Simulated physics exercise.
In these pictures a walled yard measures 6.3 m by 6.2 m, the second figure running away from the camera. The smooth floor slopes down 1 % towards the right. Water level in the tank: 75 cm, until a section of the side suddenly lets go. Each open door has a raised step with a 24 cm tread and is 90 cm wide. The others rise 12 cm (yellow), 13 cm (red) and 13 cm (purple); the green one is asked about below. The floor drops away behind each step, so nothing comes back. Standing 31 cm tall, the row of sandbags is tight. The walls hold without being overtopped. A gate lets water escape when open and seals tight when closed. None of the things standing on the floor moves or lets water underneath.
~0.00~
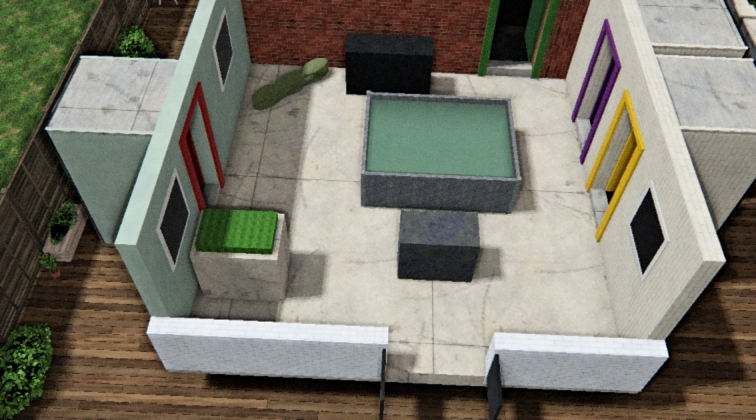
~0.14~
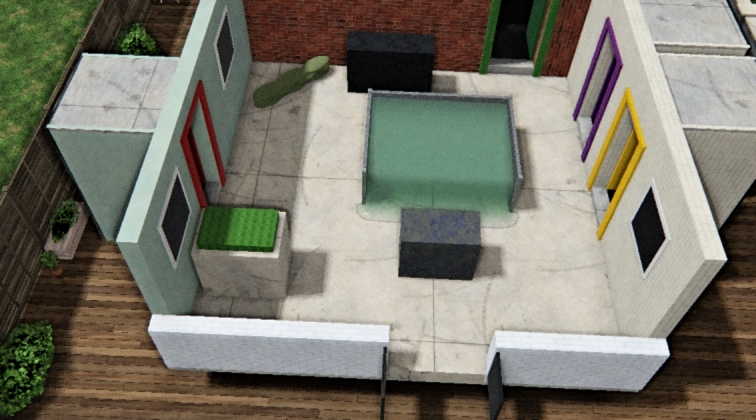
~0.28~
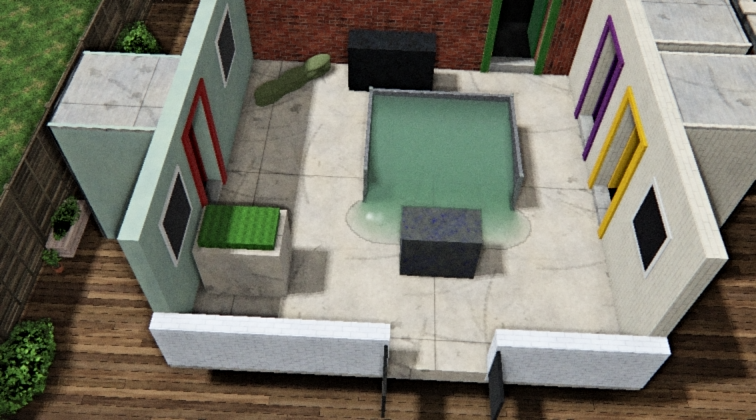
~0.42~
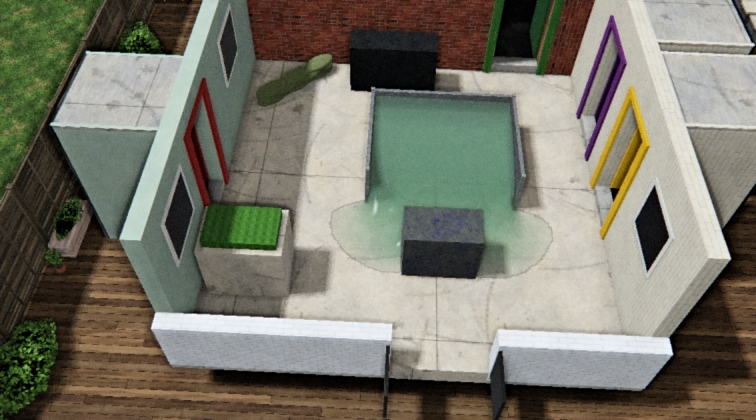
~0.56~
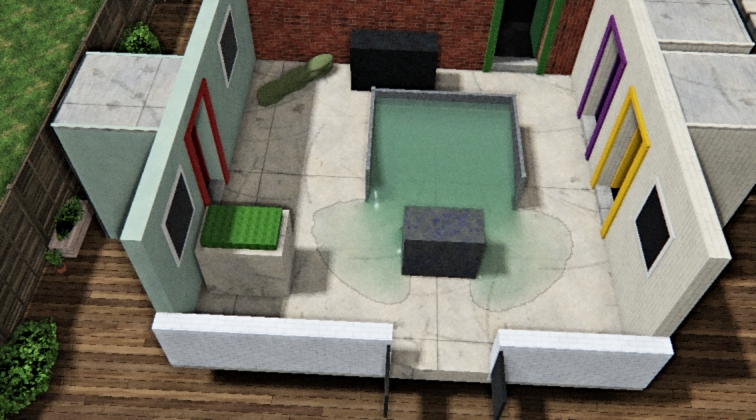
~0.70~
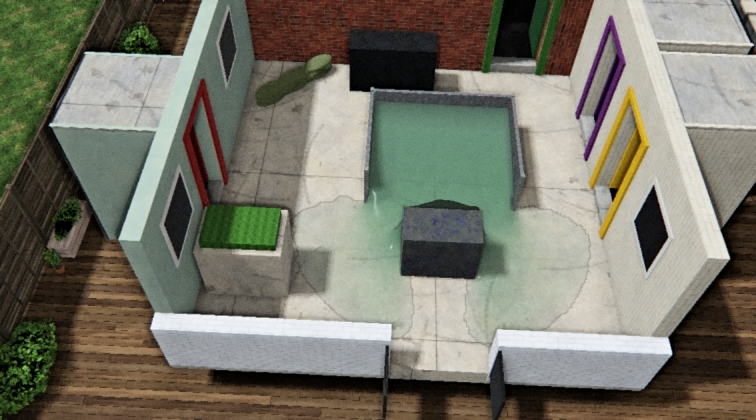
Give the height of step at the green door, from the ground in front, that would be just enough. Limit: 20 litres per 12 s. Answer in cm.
Close to 8.5 cm.
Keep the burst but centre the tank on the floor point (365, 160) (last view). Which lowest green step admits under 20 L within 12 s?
You'd need some 12.5 cm.
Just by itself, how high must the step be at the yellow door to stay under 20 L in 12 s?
The yellow door needs around 10.0 cm.
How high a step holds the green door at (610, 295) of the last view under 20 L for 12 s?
Around 27 cm would do it.
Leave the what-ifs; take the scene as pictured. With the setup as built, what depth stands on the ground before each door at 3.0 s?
Centimetres: Green = 0, yellow = 11, red = 17, purple = 1.
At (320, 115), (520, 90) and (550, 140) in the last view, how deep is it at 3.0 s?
Respectively 0 cm, 0 cm and 1 cm.
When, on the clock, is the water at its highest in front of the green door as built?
It peaks at about 11.0 s.
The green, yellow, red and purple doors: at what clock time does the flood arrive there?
Reading them off: Green 5.0 s, then yellow 1.4 s, then red 2.2 s, then purple 3.0 s.
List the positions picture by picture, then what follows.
Still water, 75 cm deep, in the tank at (439, 138); the green door at (517, 35) is dry, in the first frame.
The front is at (367, 215), 0.3 m from the gap at (439, 194); 0.6 m2 of floor is wet, 75 cm left at the back, in the second frame.
Water pours out at a hidden place and has run 0.8 m, to a hidden place; about 13 cm deep outside, 75 cm at the back, in the third frame.
The front is at (378, 266), 1.3 m from the gap at a hidden place; 3.3 m2 of floor is wet, 68 cm left at the back, in the fourth frame.
The front is at (488, 305), 1.9 m from the gap at a hidden place; 5.0 m2 of floor is wet, 63 cm left at the back, in the fifth frame.
The gap is at a hidden place, the front 2.5 m out at a hidden place; the back of the tank holds 63 cm; 3.5 m in a straight line remain to the green door at (521, 32), in the sixth frame.
After 1.4 s water covers 35 % of the floor, deepest (51 cm) near (438, 241); it has not reached the green door.
After 3.0 s water covers 55 % of the floor, deepest (34 cm) near (203, 276); it has not reached the green door.
After 12.0 s water covers 95 % of the floor, deepest (16 cm) near (569, 116); 13 cm at the green door, 0 litres in over its 20 cm step.
At the green door as built, the water arrived by 5.1 s and peaked near 14 cm at 10.8 s.
Run again over the same 12 s with other heights there, 33 litres in over 7.5 cm, 8 litres over 10 cm. The limit of 20 litres is kept from about 8.5 cm up.
